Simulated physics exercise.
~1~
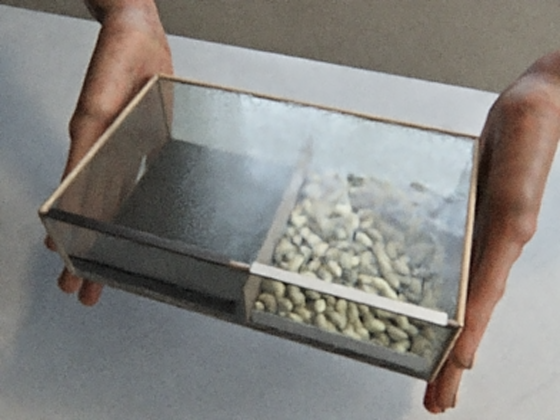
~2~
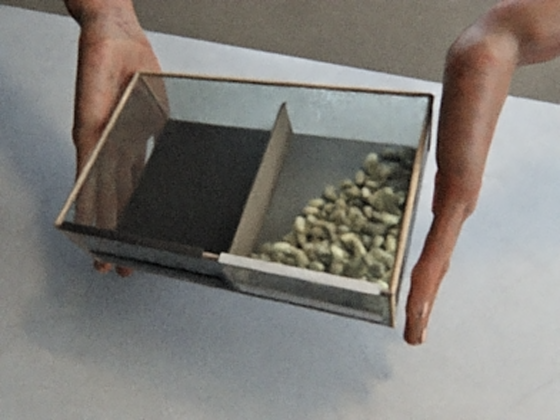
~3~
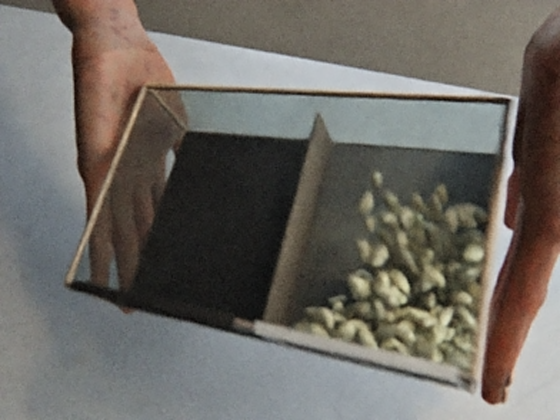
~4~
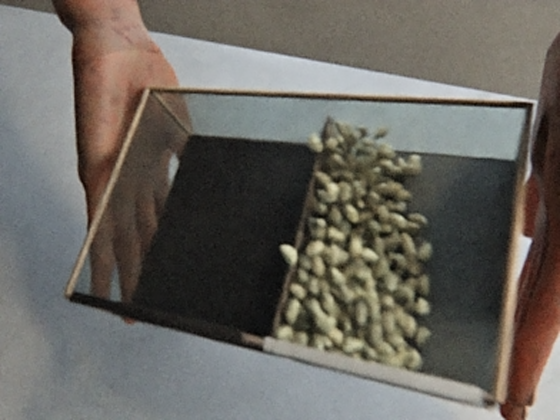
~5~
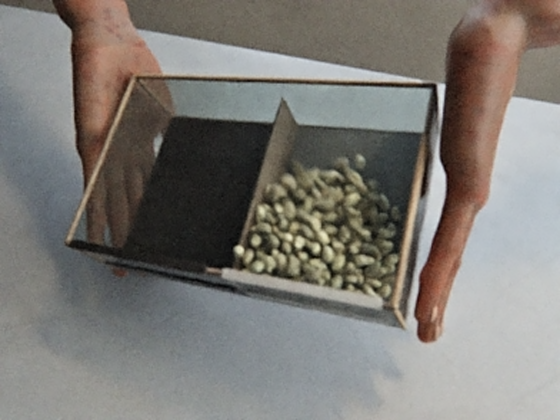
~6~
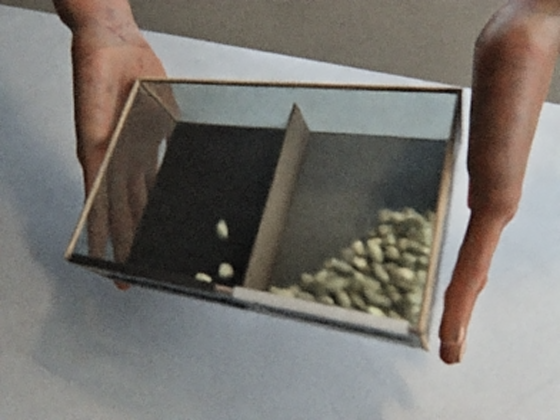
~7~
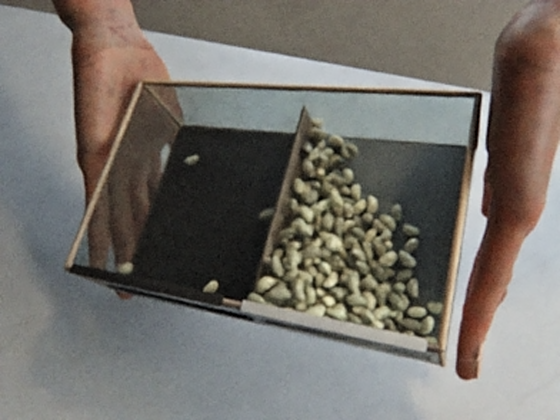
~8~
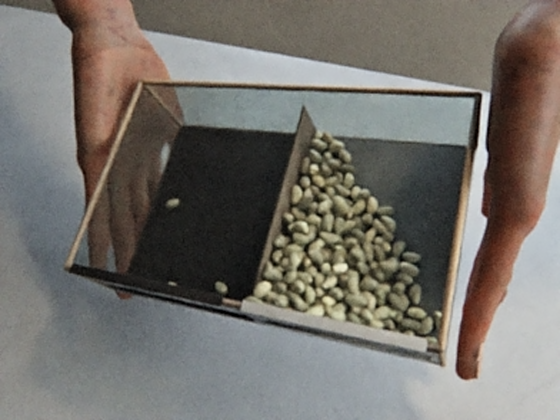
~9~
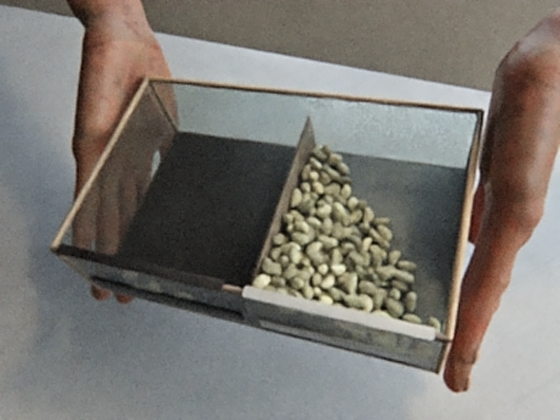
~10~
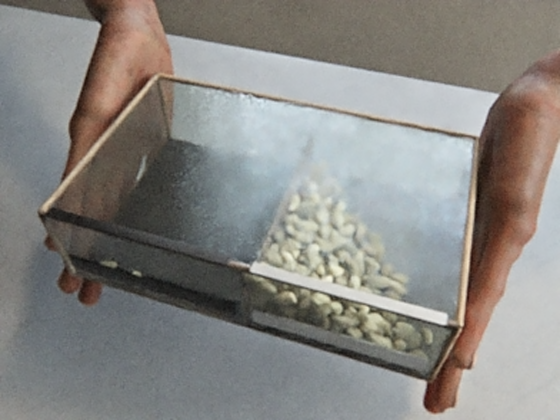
White beans sliding and tumbling in a lidded glass box as two hands tilt, shake and level it, ending mostly right of the divider.
